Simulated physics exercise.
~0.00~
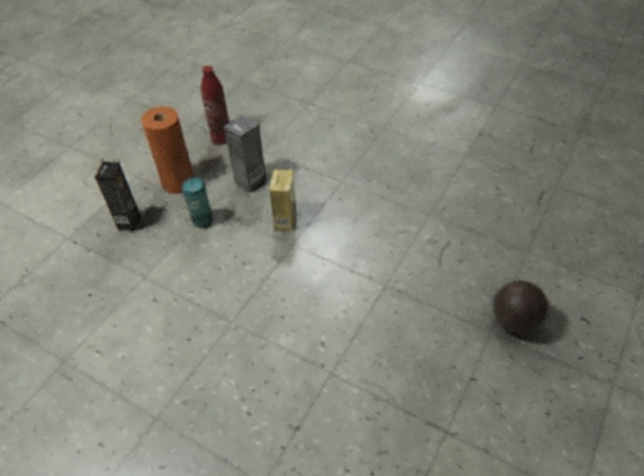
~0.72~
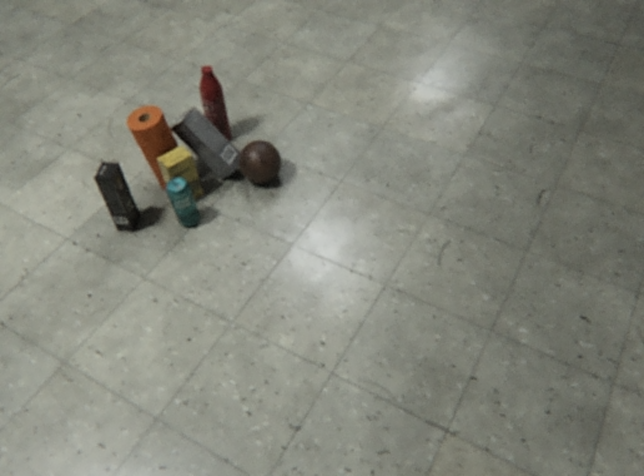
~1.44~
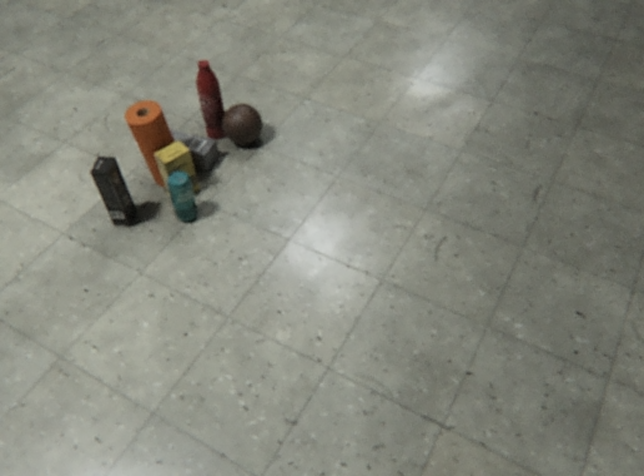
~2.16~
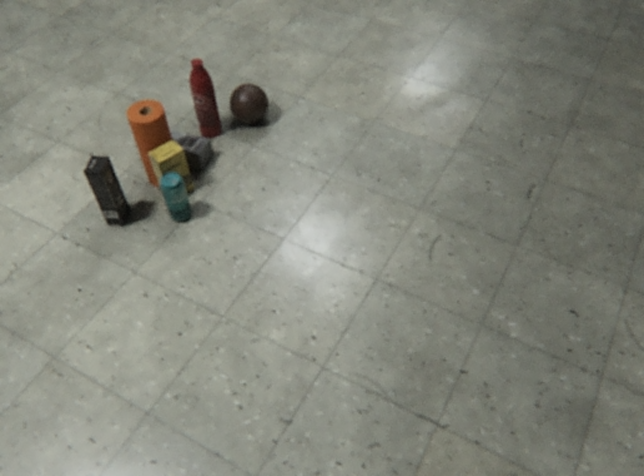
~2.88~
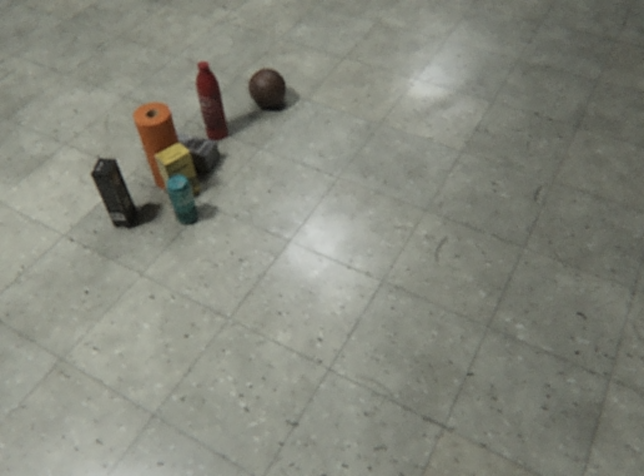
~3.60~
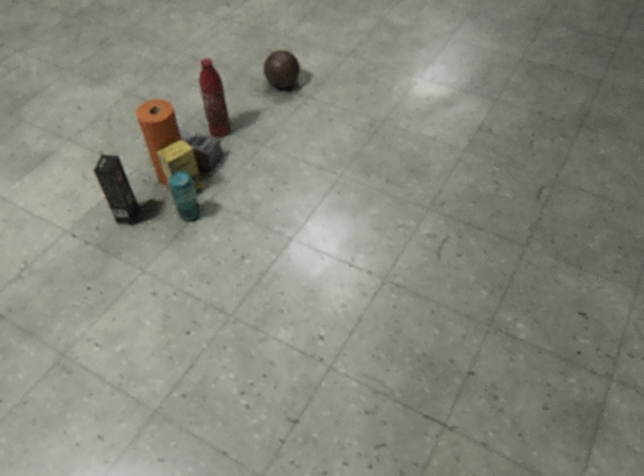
A brown ball rolls left and away across a tiled floor into a group of upright objects, shifting the yellow carton and turquoise can and toppling the grey carton, then rolls off beyond the red bottle, leaving the orange roll, black carton and others standing.
